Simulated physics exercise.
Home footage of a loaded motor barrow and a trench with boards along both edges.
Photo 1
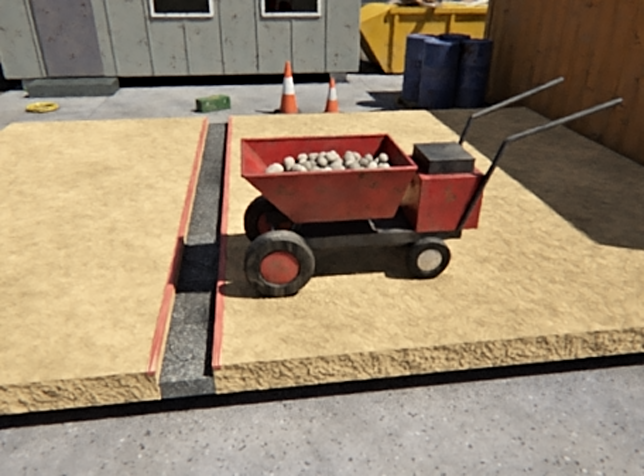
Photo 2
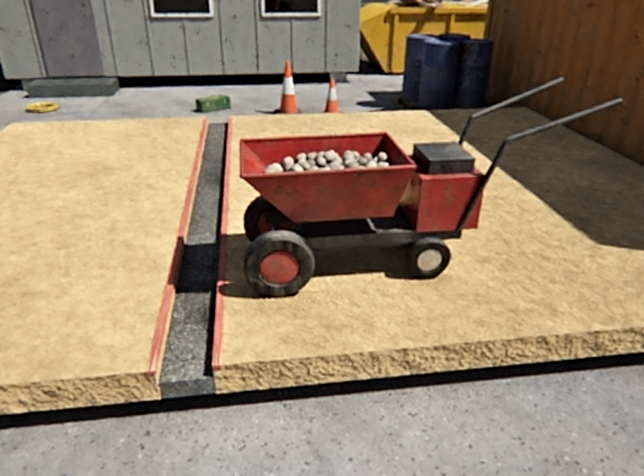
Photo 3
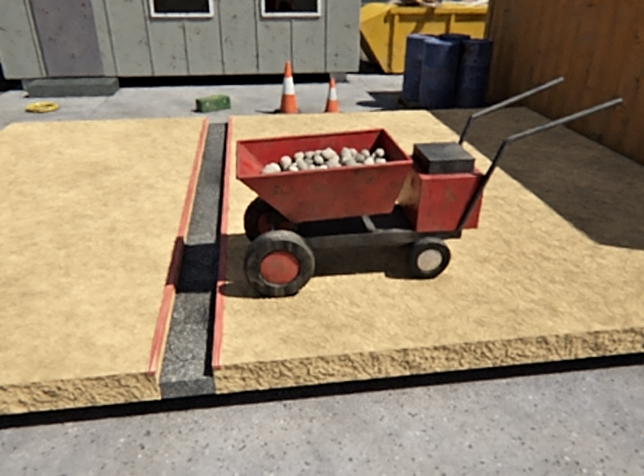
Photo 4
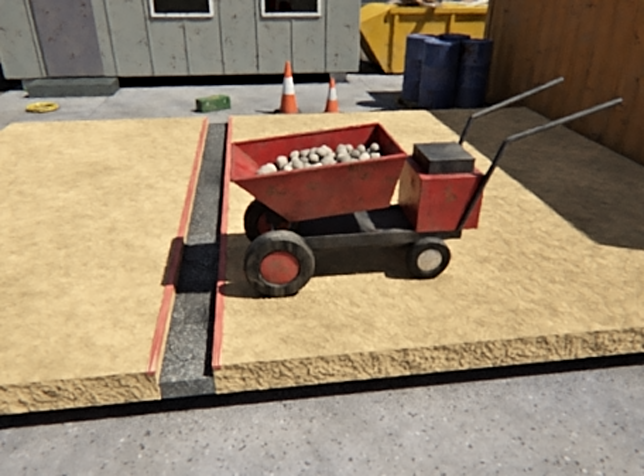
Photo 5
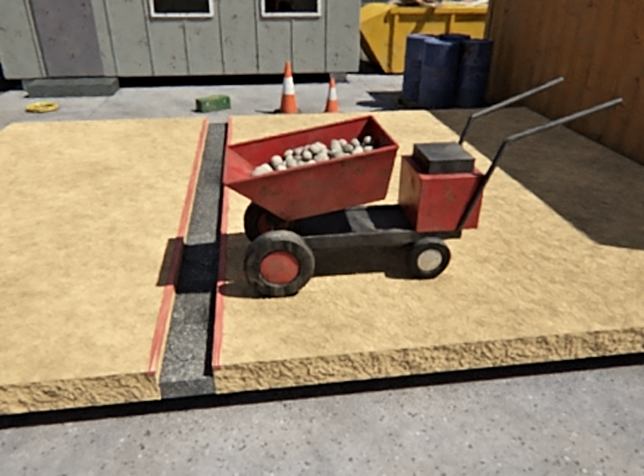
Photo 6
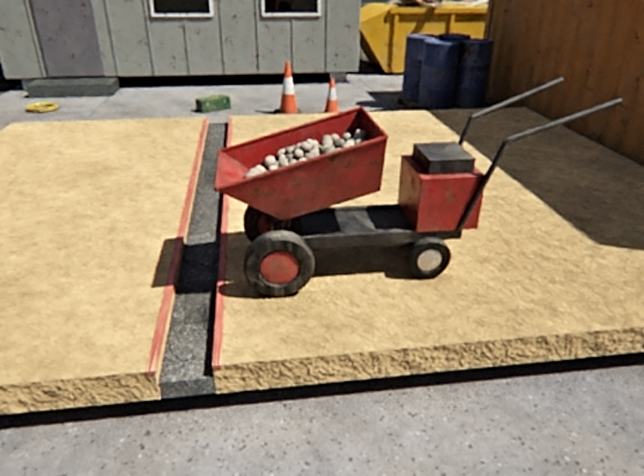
The footage shows a red motor barrow loaded with river pebbles standing beside a narrow, board-edged trench. Its skip starts level, then tilts gradually to the left, the right end rising while the wheels stay in place.
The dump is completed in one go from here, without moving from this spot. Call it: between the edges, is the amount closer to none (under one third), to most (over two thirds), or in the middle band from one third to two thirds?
Closer to none.
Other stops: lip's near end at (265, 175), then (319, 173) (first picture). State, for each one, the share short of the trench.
Some 0 % then some 20 %.
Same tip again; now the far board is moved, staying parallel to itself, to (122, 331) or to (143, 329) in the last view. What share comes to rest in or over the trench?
The first try comes out at 50 percent and the second at 30 percent.
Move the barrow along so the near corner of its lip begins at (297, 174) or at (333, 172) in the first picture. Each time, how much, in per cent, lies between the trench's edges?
You'd get 60 in a hundred the first time and 50 in a hundred the second.
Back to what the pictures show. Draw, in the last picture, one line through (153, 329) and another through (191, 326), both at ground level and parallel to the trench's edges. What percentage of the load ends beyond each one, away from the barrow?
Respectively 70 and 90 %.
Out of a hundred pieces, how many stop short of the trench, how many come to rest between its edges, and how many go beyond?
Out of a hundred, short 0, between 10, beyond 80.
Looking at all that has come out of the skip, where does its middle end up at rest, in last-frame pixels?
Somewhere around (128, 275) in the last picture.
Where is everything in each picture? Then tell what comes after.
The first frame shows lip of the skip at (243, 176), level; top of the load at (333, 170), river pebbles; first edge of the trench at (219, 323); far edge at (160, 328), the trench under half as wide as the skip, and shallow for its width.
The second frame shows lip of the skip at (242, 177), level; top of the load at (332, 169).
The third frame shows lip of the skip at (238, 178), tipped barely; top of the load at (337, 171).
The fourth frame shows lip of the skip at (232, 181), tipped a little; top of the load at (342, 160).
The fifth frame shows lip of the skip at (225, 184), tipped a little; top of the load at (347, 159).
The sixth frame shows lip of the skip at (216, 189), tipped clearly; top of the load at (339, 153); first edge of the trench at (219, 323); far edge at (160, 328).
Soon, skip tipped steeply; all in the skip.
A while on, skip tipped right over; about two thirds in the skip; a stray few in or heaped over the trench; about a third beyond it; a stray few falling.
Towards the end, skip tipped right over; a small part in the skip; a small part in or heaped over the trench; most beyond it.
Finally, skip tipped right over; a small part in the skip; a small part in or heaped over the trench; most beyond it.
